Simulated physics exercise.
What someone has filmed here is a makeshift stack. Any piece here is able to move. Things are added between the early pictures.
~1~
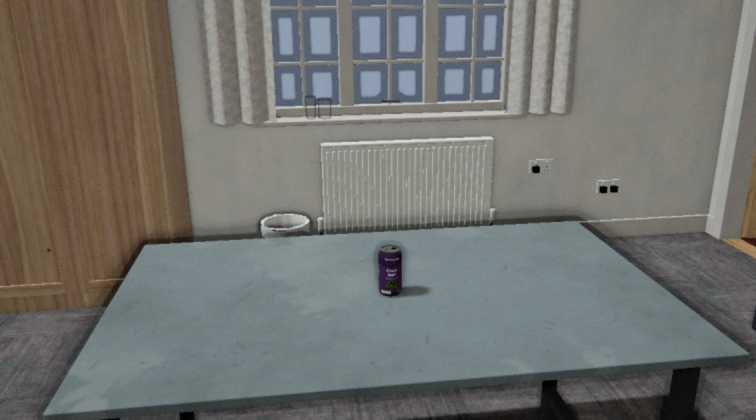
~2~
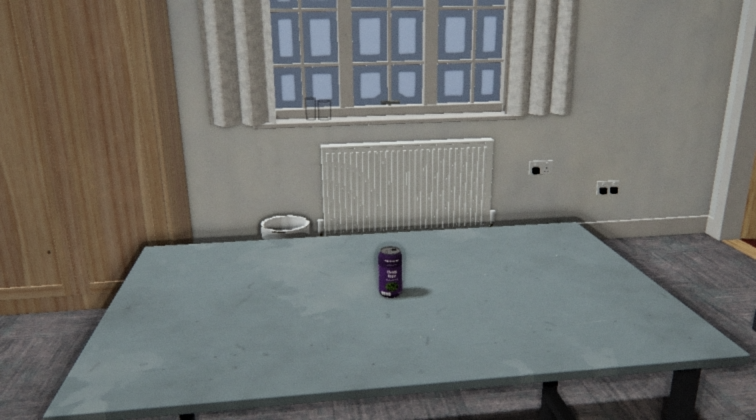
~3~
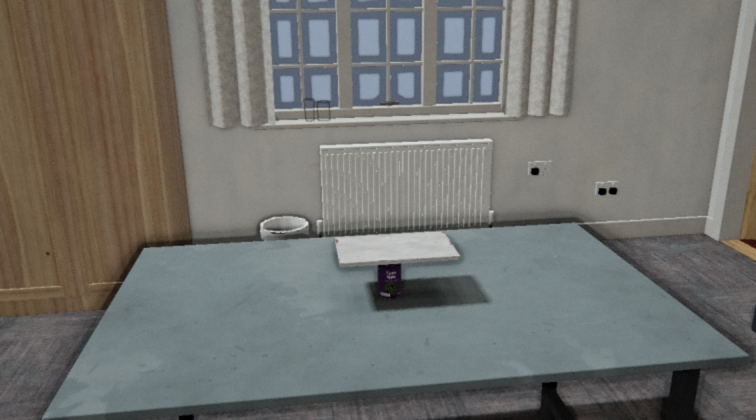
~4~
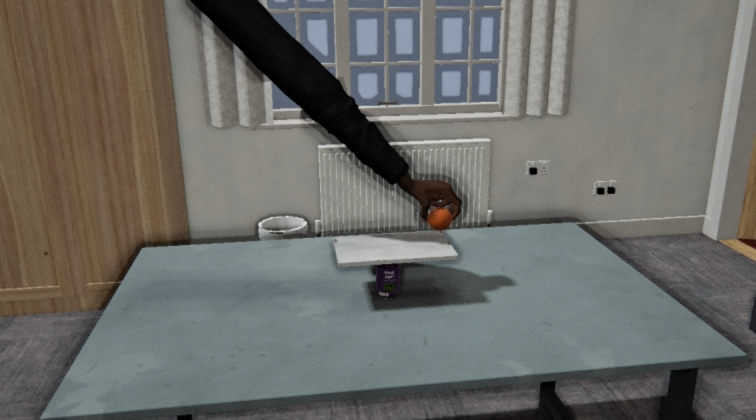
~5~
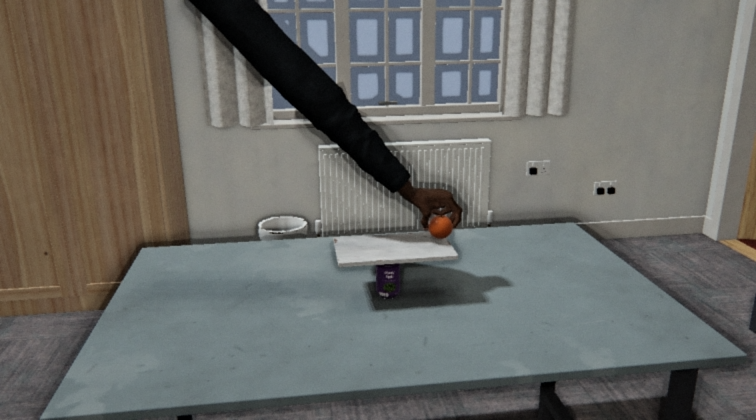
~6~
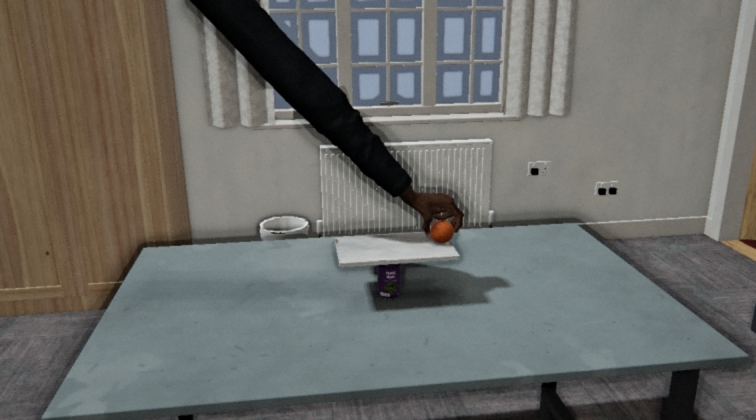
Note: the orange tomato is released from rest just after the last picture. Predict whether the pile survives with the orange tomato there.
Seems it proves too shaky for that.
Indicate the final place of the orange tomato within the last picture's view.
At about (491, 277).
Then, 0.40 s on from there, orange tomato now fallen; white board turned 39° from how it was put.
Then, 0.60 s on from there, white board now fallen; purple can shifted a little.
Then, 0.70 s on from there, purple can shifted about its own width.
Then, 0.90 s on from there, as before.
In the end, fallen, white board and orange tomato; moved from the start, purple can. At the end, from the last picture's camera, orange tomato near (491, 276). The stack gives way.
